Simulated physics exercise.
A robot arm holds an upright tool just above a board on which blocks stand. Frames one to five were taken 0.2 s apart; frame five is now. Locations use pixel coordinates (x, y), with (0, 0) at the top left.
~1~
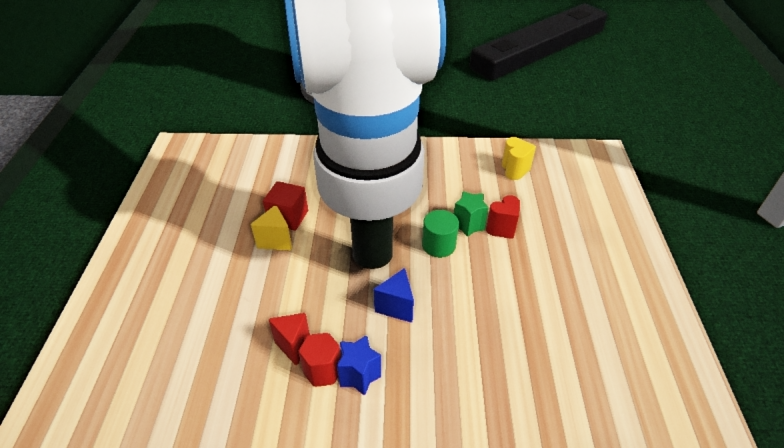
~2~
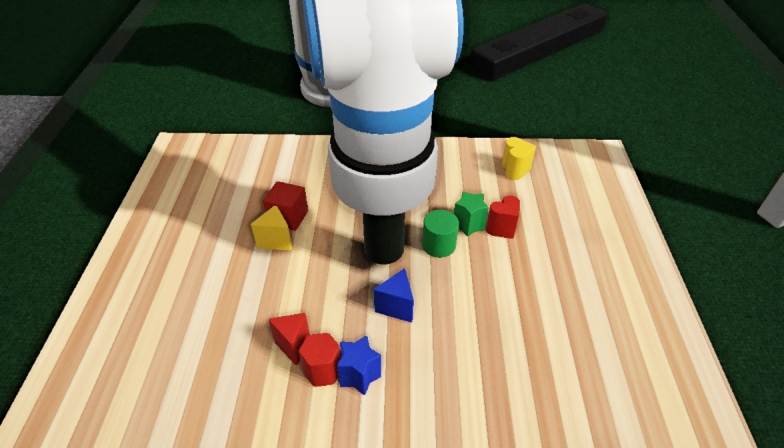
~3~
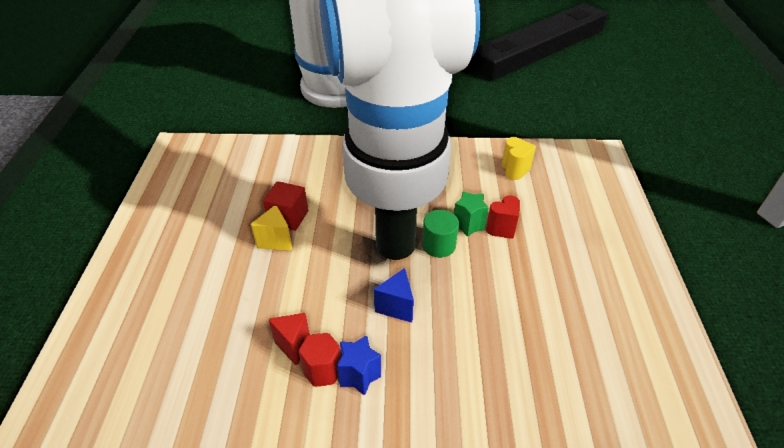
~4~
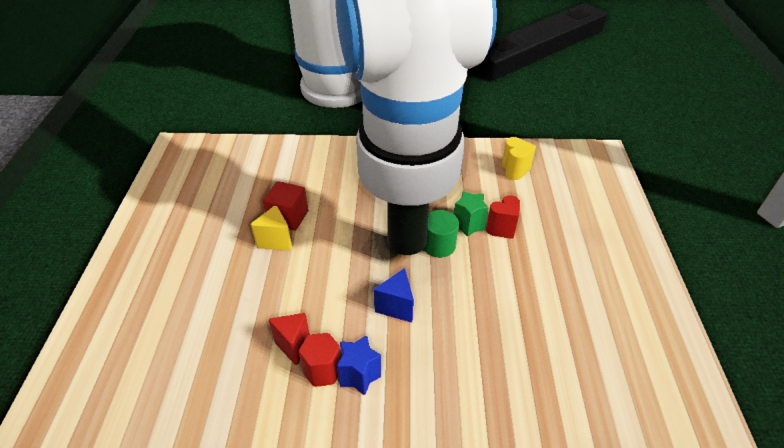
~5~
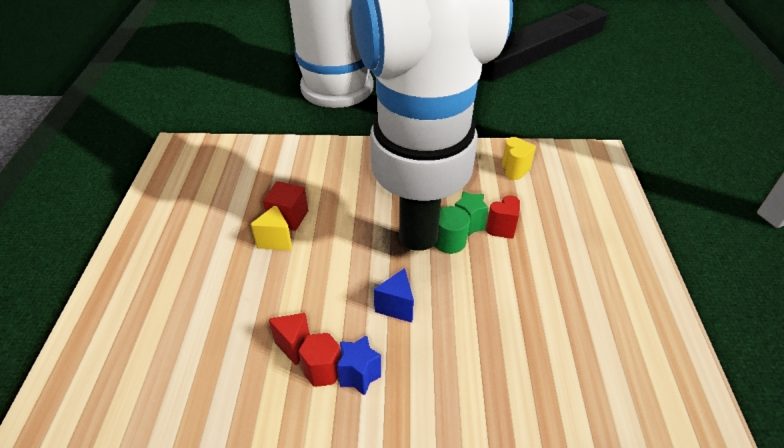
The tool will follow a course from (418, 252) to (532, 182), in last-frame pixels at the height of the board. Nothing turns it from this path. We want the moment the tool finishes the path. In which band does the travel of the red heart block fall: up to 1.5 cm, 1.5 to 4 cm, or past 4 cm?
Of the three bands, it's over 4 cm.
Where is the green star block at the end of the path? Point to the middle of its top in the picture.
Just about (555, 147).
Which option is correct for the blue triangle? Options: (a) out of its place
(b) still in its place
Letter b.
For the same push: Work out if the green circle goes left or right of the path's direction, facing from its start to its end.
Gets pushed right.
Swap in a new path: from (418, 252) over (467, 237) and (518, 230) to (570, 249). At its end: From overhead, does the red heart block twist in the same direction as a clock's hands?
Answer: Yes.
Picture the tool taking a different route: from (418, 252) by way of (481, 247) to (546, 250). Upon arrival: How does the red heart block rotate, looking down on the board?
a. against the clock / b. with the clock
I choose b.
The first path, step by step. One third of the way, tool at (461, 211); green circle at (496, 197); green star block at (505, 179), turned 20° anticlockwise; red heart block at (531, 202), turned 45° clockwise.
Two thirds of the way, tool at (501, 188); green circle at (538, 181); green star block at (523, 164), turned 65° anticlockwise; red heart block at (555, 201); yellow heart block at (520, 144).
At the end, tool at (536, 167); blue triangle still; green circle at (565, 175); green star block at (555, 147), turned 70° anticlockwise; red heart block at (556, 200), turned 135° clockwise; yellow heart block at (529, 133), turned 50° anticlockwise.
